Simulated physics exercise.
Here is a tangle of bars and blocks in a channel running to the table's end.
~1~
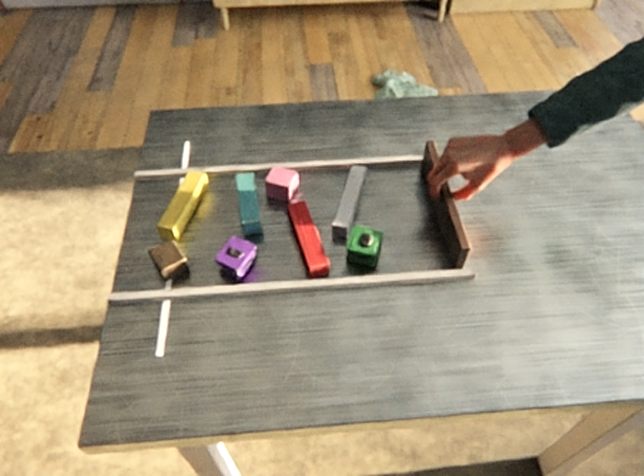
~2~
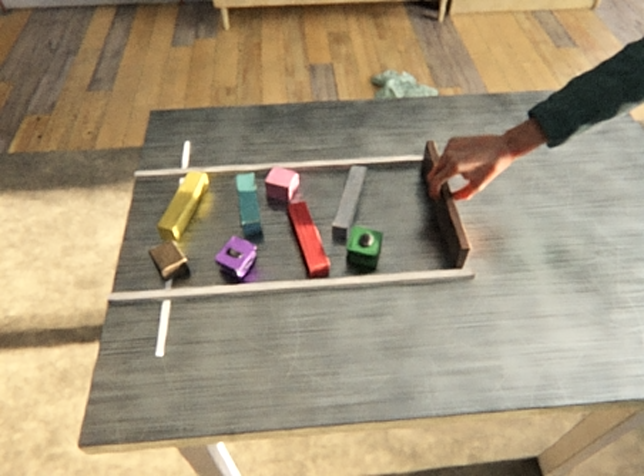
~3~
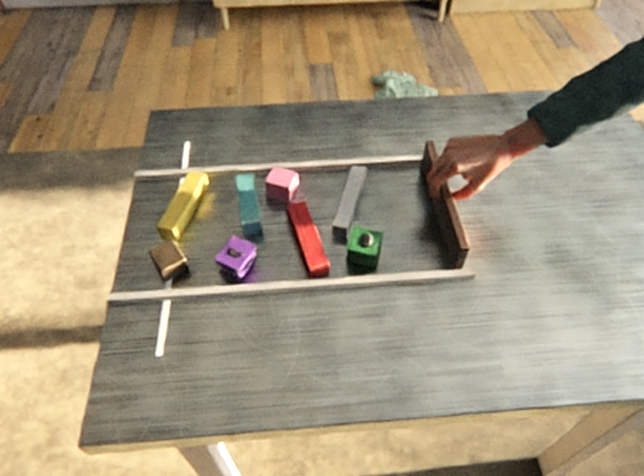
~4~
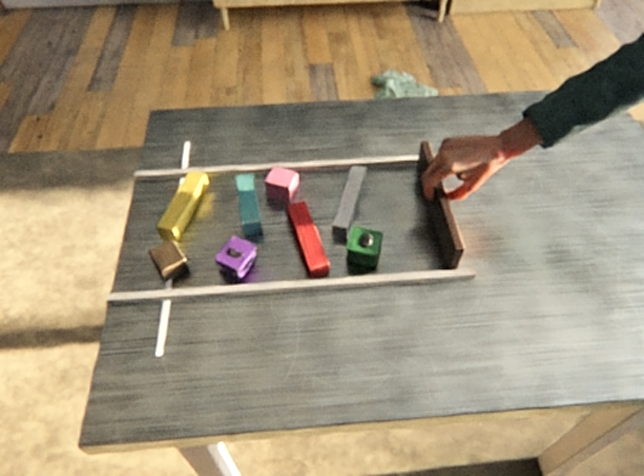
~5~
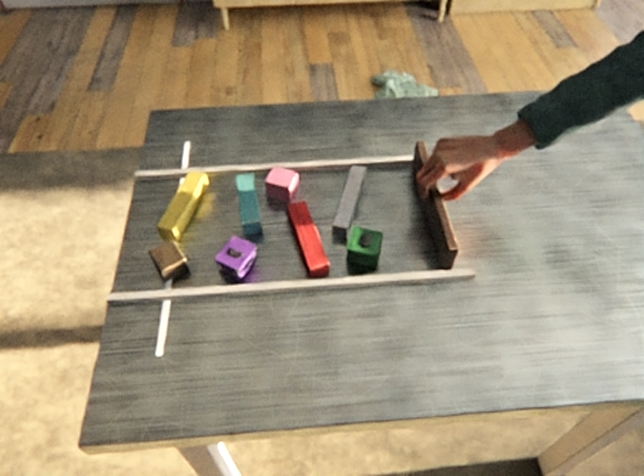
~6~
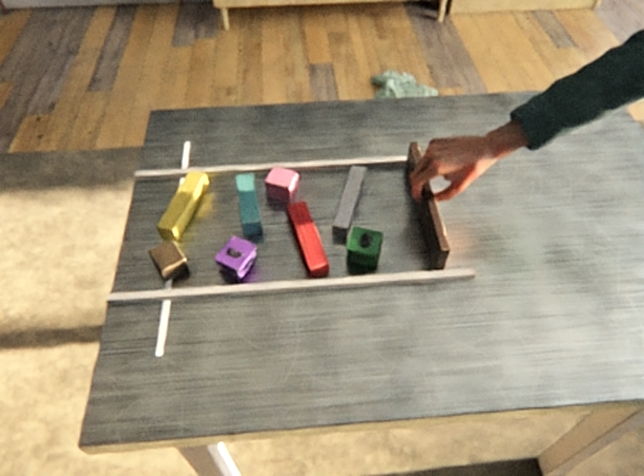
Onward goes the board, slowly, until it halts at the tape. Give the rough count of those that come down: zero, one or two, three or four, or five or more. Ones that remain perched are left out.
After the push, three or four have dropped.
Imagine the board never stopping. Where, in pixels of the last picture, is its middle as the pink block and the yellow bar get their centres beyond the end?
First near (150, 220), second near (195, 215).
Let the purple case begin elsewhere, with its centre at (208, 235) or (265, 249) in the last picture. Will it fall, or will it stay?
At the first spot the purple case topples off; at the second it topples off.
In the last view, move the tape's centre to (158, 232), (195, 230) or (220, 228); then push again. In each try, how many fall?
In order, the counts are 4, 1 and 0.
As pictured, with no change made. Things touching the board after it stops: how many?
That makes 2.
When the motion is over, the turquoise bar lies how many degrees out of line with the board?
Roughly 0° out of line.
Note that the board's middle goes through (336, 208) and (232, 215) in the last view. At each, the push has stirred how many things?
First 3 and then 8.
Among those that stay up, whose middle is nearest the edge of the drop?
Looking at the middles, it's the turquoise bar.
A little later, none off yet; black block at rest near (169, 261); yellow bar at rest near (184, 205); purple case at rest near (237, 259).
When it is over, the number that fall off is three or four; down, purple case, yellow bar and black block.
